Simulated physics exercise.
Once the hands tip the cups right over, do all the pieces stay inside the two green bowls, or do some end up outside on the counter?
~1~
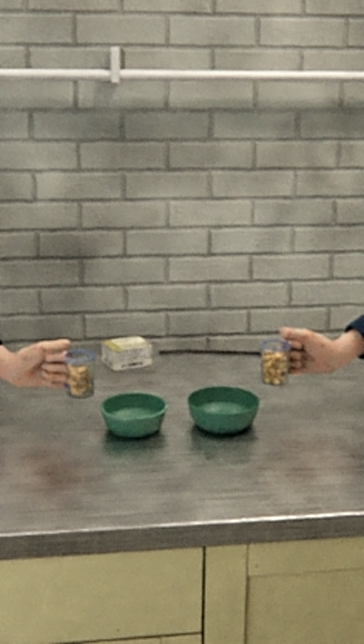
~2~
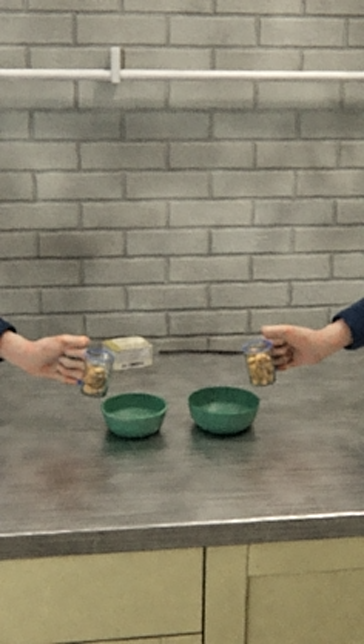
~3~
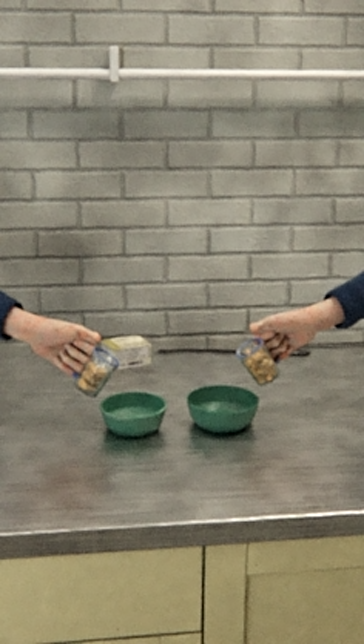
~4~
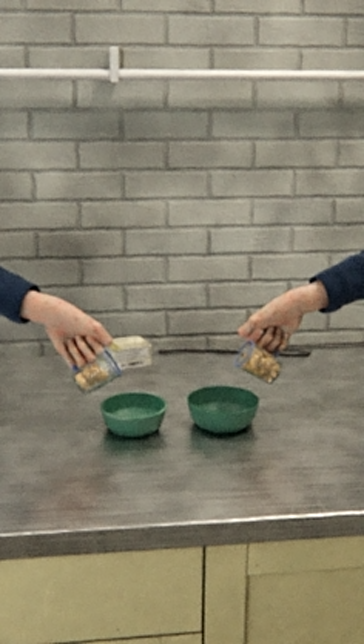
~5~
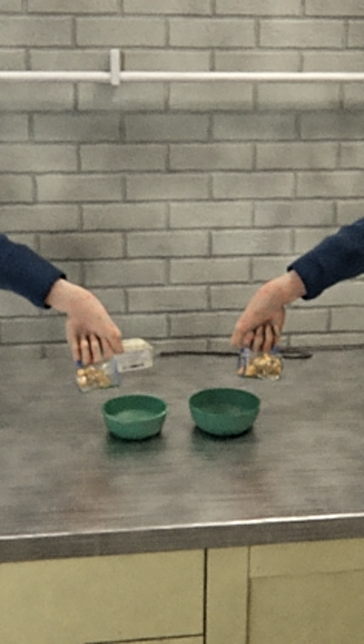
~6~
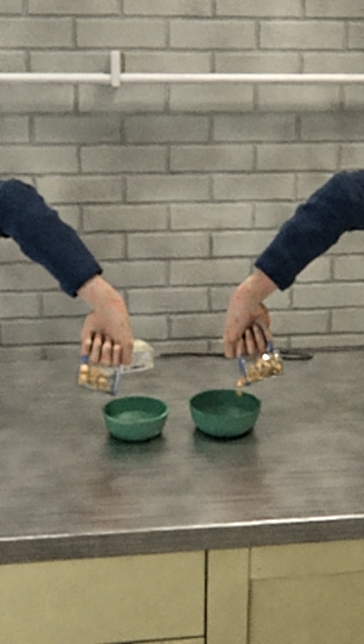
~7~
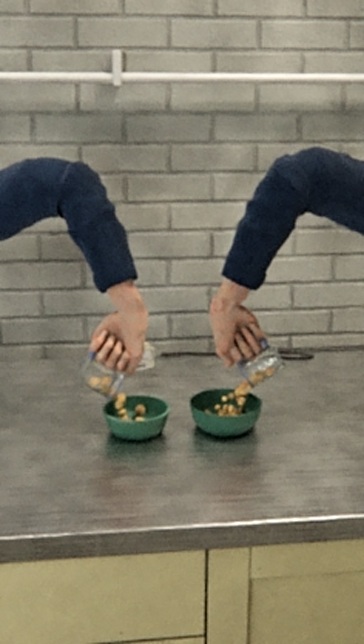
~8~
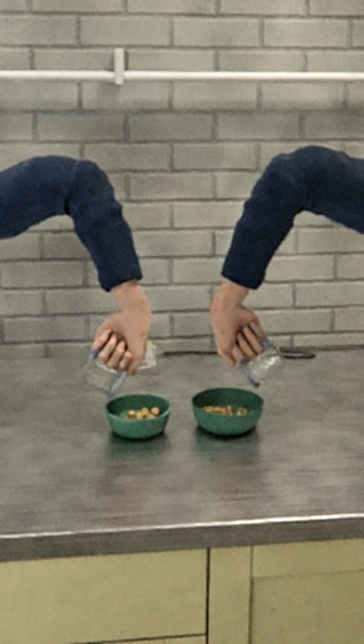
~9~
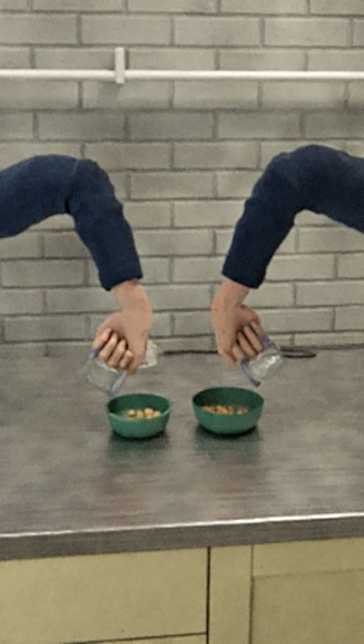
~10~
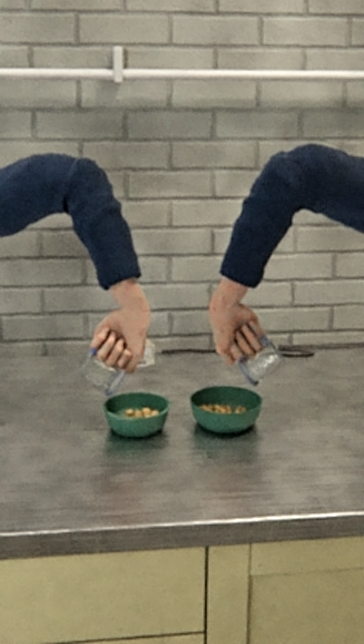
All the pieces stay inside the bowls. The left bowl and the right bowl each keep everything poured from the cup above, and none lie on the counter.
